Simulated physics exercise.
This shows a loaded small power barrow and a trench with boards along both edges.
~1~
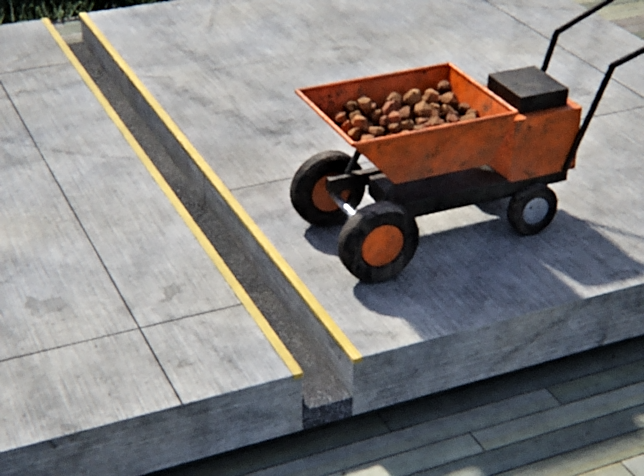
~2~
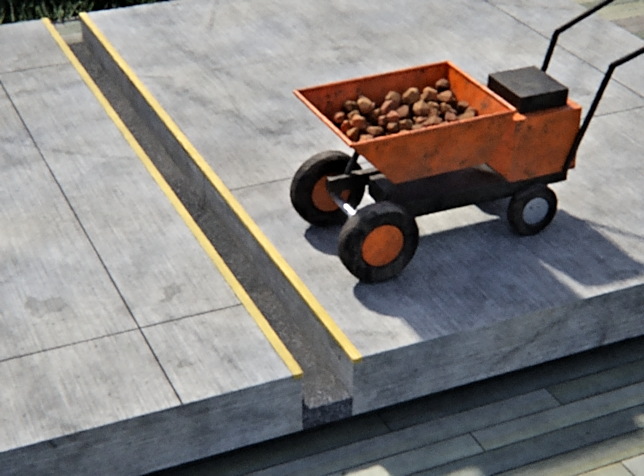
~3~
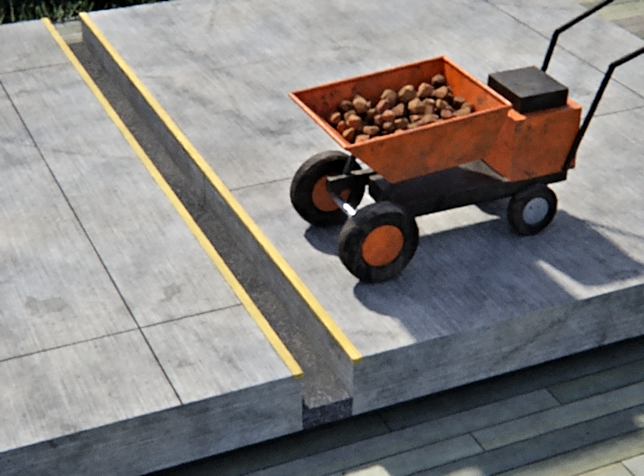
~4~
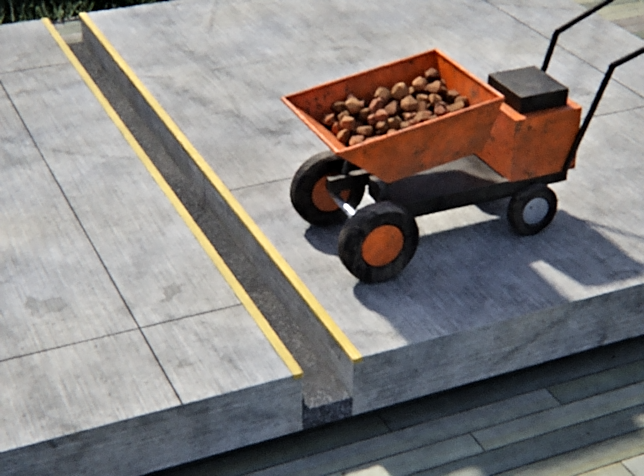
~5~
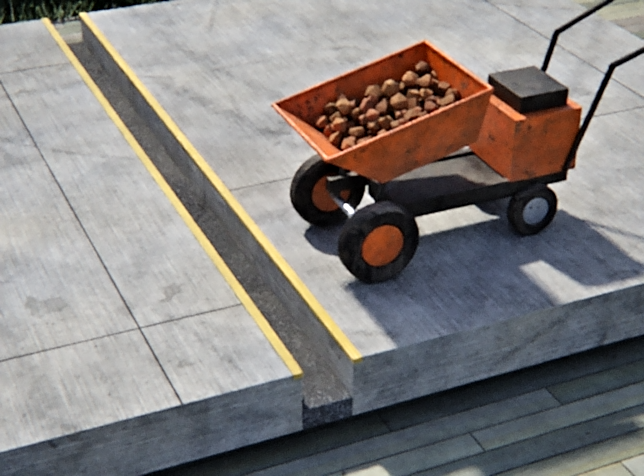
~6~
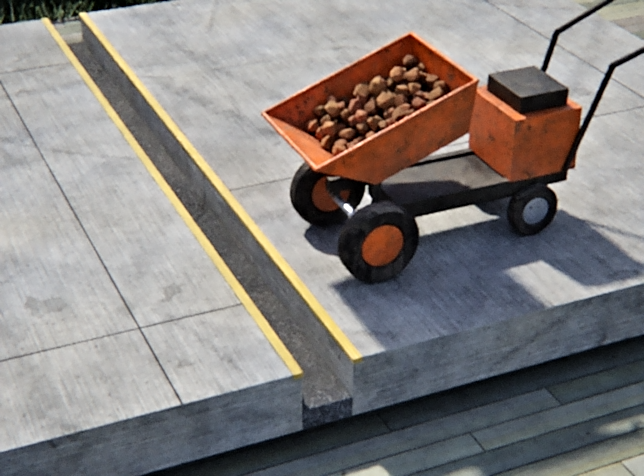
Orange skip of a small power barrow tilting forward to the left, carrying brown clods beside a narrow yellow-edged trench.
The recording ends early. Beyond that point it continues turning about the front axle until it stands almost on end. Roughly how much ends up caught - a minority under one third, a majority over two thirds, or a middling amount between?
It will put below a third into the trench.
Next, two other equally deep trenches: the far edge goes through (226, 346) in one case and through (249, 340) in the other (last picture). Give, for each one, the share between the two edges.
I'd expect close to 80 in a hundred and then close to 40 in a hundred.
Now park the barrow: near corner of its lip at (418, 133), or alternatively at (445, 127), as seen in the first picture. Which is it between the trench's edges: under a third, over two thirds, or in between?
Note - position 1: More than two thirds; position 2: One to two thirds.
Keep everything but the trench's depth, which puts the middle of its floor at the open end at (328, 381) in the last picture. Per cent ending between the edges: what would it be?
10 %.
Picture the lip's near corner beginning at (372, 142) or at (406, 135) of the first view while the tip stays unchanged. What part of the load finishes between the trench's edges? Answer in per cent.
Roughly 40 percent the first time, roughly 80 percent the second.
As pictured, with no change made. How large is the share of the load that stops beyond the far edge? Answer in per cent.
About 85 %.
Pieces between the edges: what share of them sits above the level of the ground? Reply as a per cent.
Close to 10 per cent.
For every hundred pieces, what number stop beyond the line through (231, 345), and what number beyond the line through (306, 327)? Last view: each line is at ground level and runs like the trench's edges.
60 and 90 in a hundred.
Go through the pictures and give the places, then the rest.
In the first picture, lip of the skip at (354, 145), level; top of the load at (422, 110), clay clods; first edge of the trench at (328, 320); far edge at (271, 335), the trench under half as wide as the skip, and about as deep as wide.
In the second picture, lip of the skip at (352, 146), level; top of the load at (420, 110).
In the third picture, lip of the skip at (347, 149), tipped barely; top of the load at (428, 112).
In the fourth picture, lip of the skip at (339, 154), tipped a little; top of the load at (423, 100).
In the fifth picture, lip of the skip at (328, 161), tipped a little; top of the load at (414, 96).
In the sixth picture, lip of the skip at (317, 170), tipped clearly; top of the load at (416, 90); first edge of the trench at (328, 320); far edge at (271, 335).
Soon after the last picture, skip tipped steeply; all in the skip.
A little later, skip tipped right over; about a third in the skip; a stray few in or heaped over the trench; about half beyond it; a stray few falling.
Later still, skip tipped right over; a small part in the skip; a small part in or heaped over the trench; most beyond it.
At rest, skip tipped right over; a stray few in the skip; a small part in or heaped over the trench; most beyond it.
